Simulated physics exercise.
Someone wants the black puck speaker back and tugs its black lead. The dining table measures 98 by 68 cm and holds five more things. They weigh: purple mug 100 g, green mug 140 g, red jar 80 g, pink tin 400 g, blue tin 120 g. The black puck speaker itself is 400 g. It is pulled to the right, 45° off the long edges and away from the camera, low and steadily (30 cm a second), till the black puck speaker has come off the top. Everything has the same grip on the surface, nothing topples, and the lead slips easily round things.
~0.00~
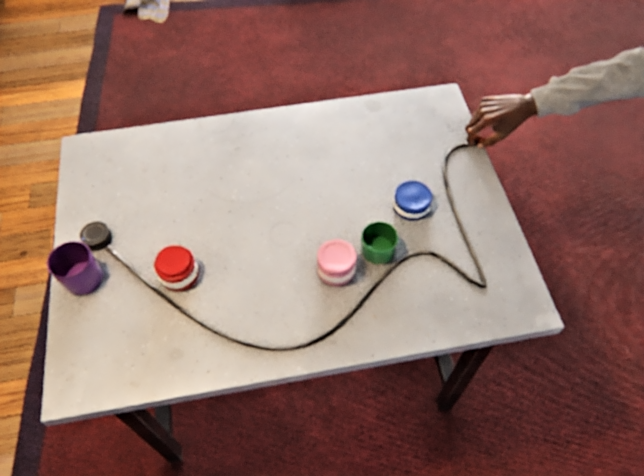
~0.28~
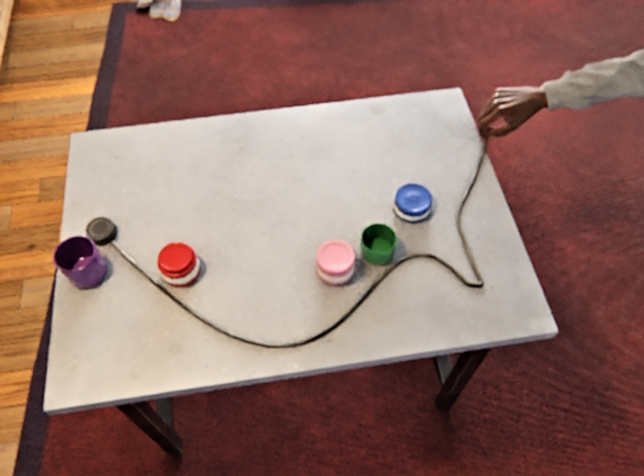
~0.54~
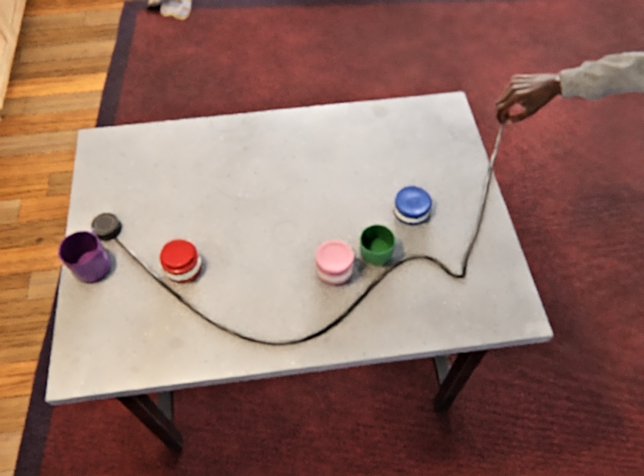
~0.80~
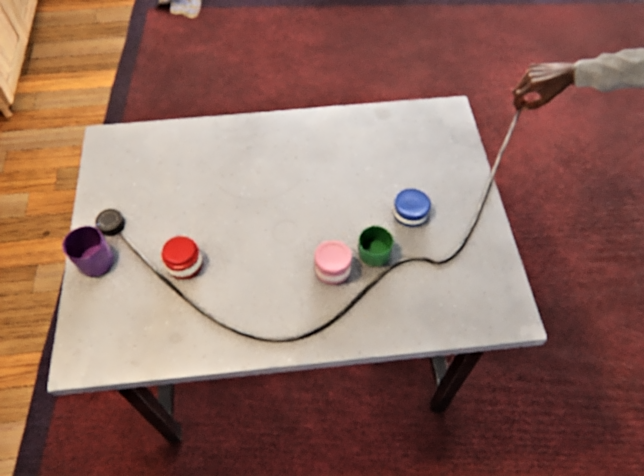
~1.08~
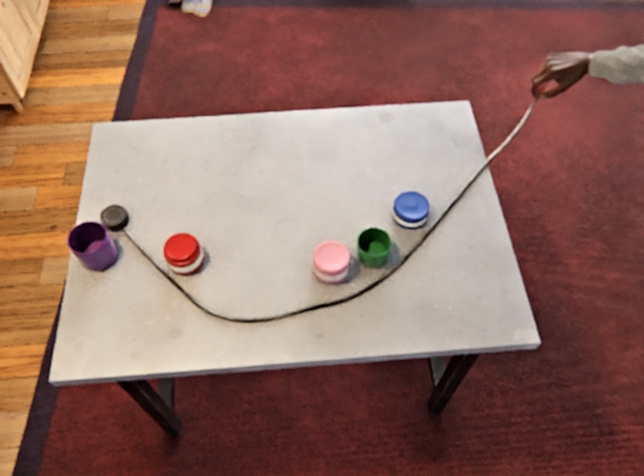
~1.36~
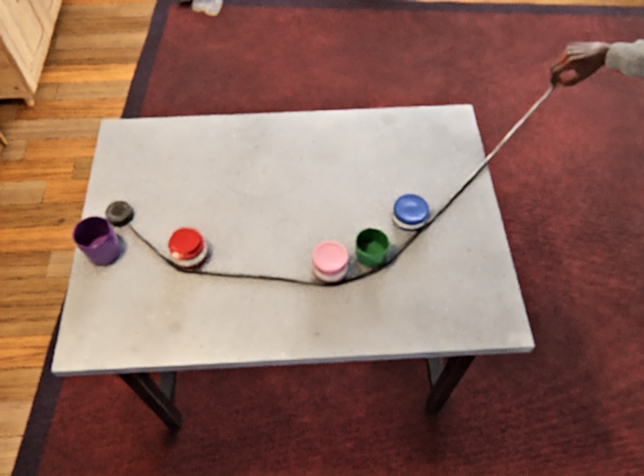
On a pale table over a red rug, a hand pulls a dark cord to the right, drawing its slack curve tighter against the red, pink, green and blue containers, while the black puck beside the purple mug stays nearly still.
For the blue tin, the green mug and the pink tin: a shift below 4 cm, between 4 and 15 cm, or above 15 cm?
Result: Blue tin slides into the middle band, green mug slides into the middle band, pink tin moves a moderate way.
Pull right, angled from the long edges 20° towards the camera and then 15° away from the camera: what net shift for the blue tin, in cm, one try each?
In turn about 0 cm, 0 cm.
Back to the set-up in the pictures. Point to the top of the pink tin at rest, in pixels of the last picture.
Around (336, 227).
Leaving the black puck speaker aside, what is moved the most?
It is the red jar.
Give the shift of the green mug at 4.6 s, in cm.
Some 8 cm.
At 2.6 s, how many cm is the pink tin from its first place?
About 5 cm.
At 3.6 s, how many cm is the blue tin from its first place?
Some 5 cm.
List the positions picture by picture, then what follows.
The first frame shows puck speaker (94, 233); blue tin (414, 194); green mug (380, 236); pink tin (337, 255); lead through (461, 227) (412, 254) (293, 347) (165, 297); 0 cm pulled.
The second frame shows lead through (482, 284) (291, 345); 5 cm pulled.
The third frame shows lead through (465, 260) (288, 342); 13 cm pulled.
The fourth frame shows lead through (468, 234) (285, 340); 21 cm pulled.
The fifth frame shows lead through (456, 199) (288, 314); 29 cm pulled.
The sixth frame shows puck speaker (118, 210); blue tin (411, 207); green mug (372, 242); pink tin (330, 255); lead through (501, 145) (426, 225) (309, 282) (181, 269); 38 cm pulled.
After 2.6 s the black puck speaker has slid 29 cm; shifted so far, red jar 14 cm, green mug 5 cm, pink tin 5 cm, blue tin 2 cm.
After 3.6 s the black puck speaker has slid 58 cm; shifted so far, red jar 14 cm, green mug 7 cm, pink tin 7 cm, blue tin 5 cm.
After 4.6 s the black puck speaker has slid 79 cm; shifted so far, red jar 14 cm, green mug 8 cm, pink tin 7 cm, blue tin 6 cm.
After 5.4 s the black puck speaker is off the top; shifted so far, red jar 14 cm, green mug 8 cm at (365, 212), pink tin 7 cm at (336, 227), blue tin 6 cm at (397, 189).
